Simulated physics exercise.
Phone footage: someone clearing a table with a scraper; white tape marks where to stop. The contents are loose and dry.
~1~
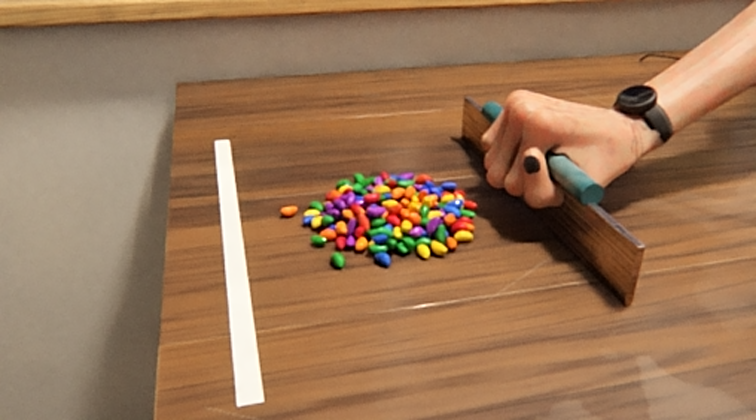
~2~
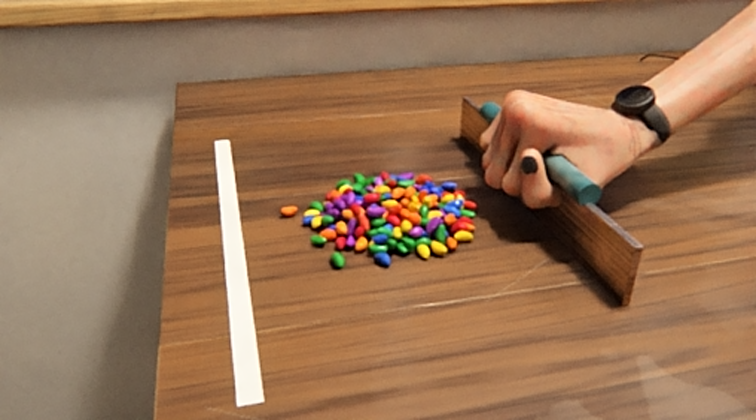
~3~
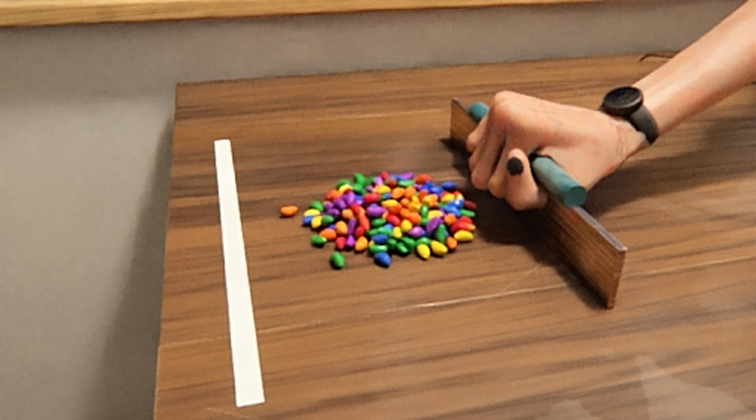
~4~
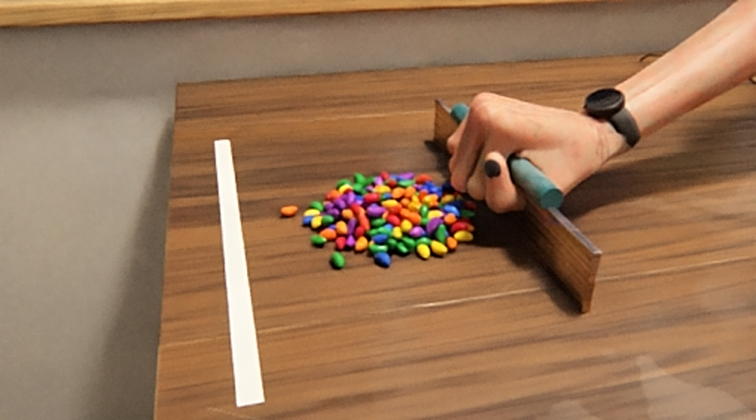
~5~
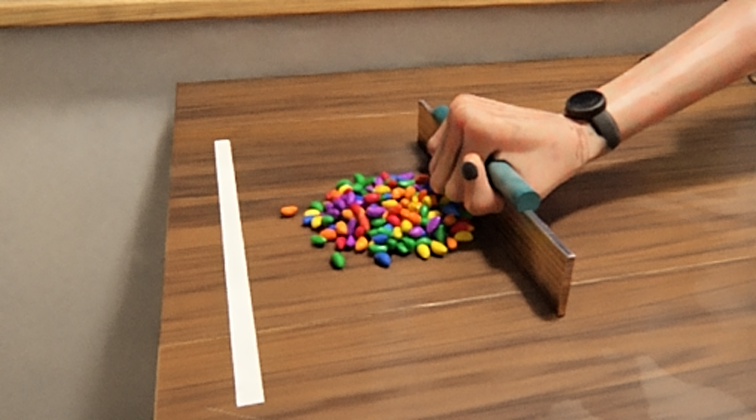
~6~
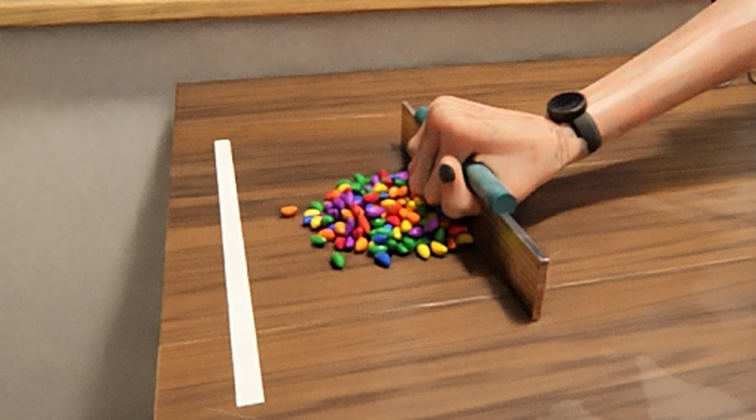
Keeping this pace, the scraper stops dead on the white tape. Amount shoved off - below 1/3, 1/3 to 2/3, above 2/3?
The share that falls is above a third but below two thirds.
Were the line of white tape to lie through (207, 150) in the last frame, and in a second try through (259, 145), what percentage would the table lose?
About 70 per cent, then 10 per cent.
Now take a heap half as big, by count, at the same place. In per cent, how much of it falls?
I'd expect around 40 per cent.
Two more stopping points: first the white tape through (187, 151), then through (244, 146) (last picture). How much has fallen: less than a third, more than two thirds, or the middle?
For the first place it's above two thirds, and for the second it's less than a third.
Just after the last frame, scraper still moving, near (338, 173); heap all on the table, its front near (218, 210).
A moment on, scraper stopped at the white tape; heap roughly a third over the edge.
Further on, scraper stopped at the white tape; heap roughly half over the edge.
When it is over, scraper stopped at the white tape; heap roughly half over the edge.
